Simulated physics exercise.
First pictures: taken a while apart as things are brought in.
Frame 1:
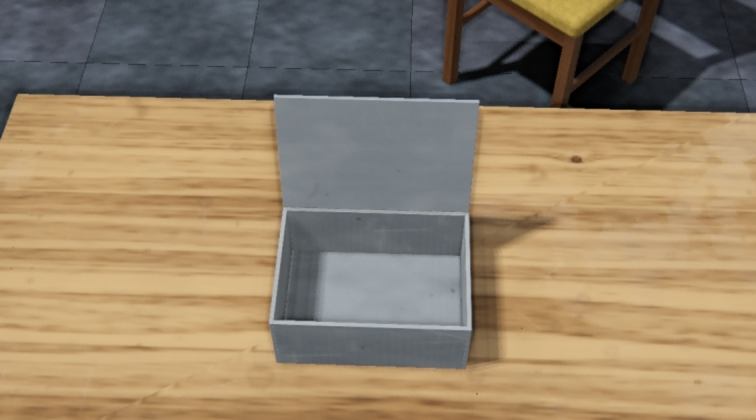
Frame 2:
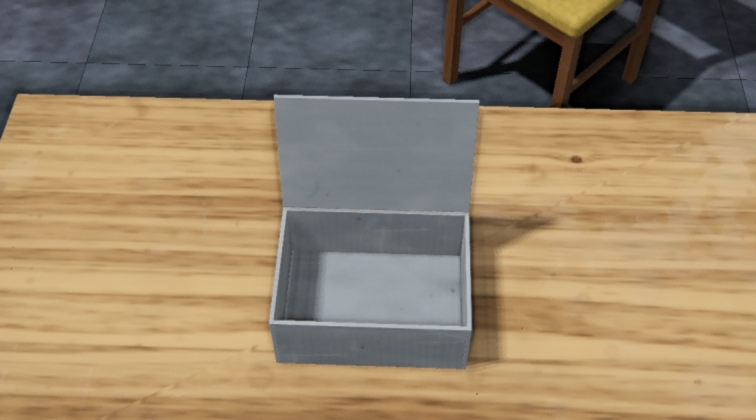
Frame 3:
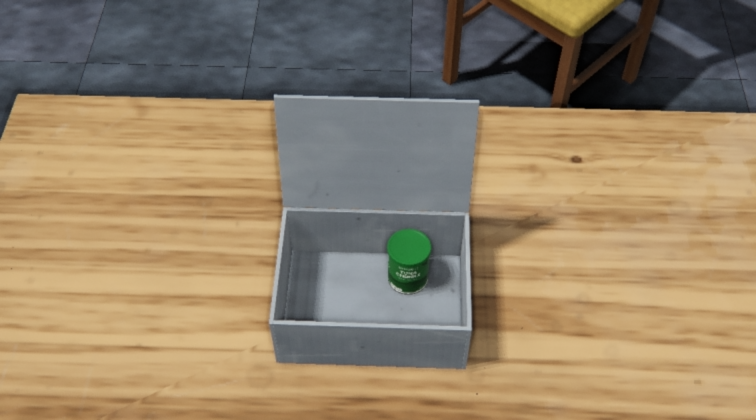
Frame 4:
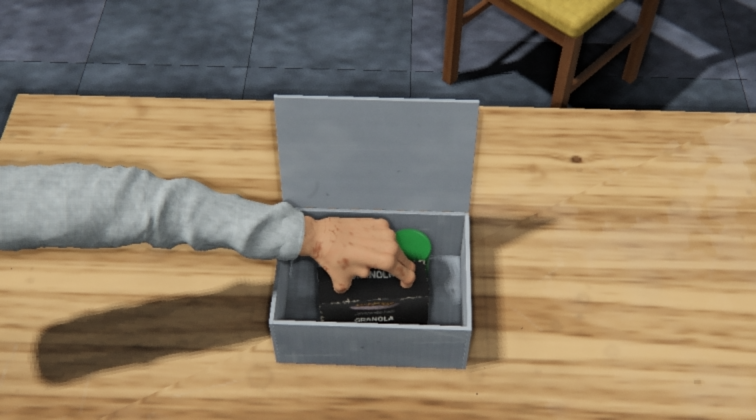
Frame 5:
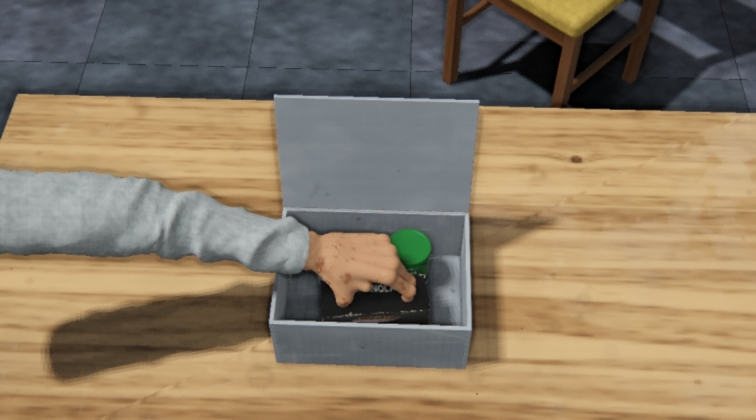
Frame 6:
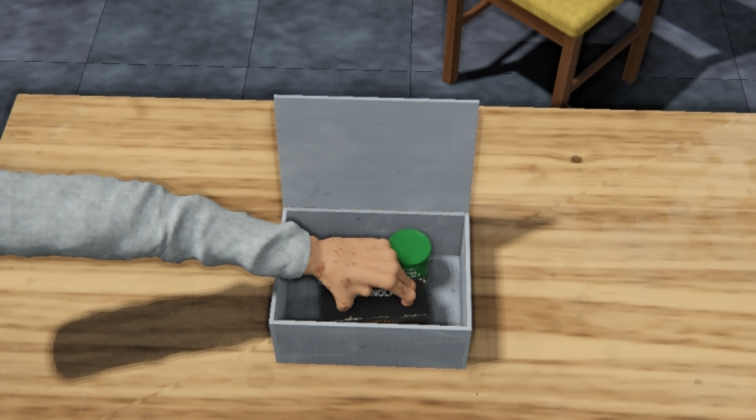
In an open gray box holding a green tin, a hand lowers a black carton.
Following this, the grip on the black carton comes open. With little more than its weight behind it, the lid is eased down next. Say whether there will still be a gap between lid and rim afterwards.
There will be no gap.
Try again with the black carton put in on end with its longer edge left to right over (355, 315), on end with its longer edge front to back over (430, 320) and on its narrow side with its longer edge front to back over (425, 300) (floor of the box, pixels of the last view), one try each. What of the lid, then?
With the first placement the lid remains open; with the second, it remains open; with the third, it remains open.
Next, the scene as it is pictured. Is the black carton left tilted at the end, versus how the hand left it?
Well, the black carton stays just as set.
Then, 1.20 s after the last picture, lid 83° above the rim.
Then, 1.60 s after the last picture, lid 53° above the rim.
Then, 1.80 s after the last picture, lid 31° above the rim.
Then, 2.00 s after the last picture, lid 5° above the rim.
At rest, lid shut; both in place. Seen from the same camera at the end, black carton near (375, 315).
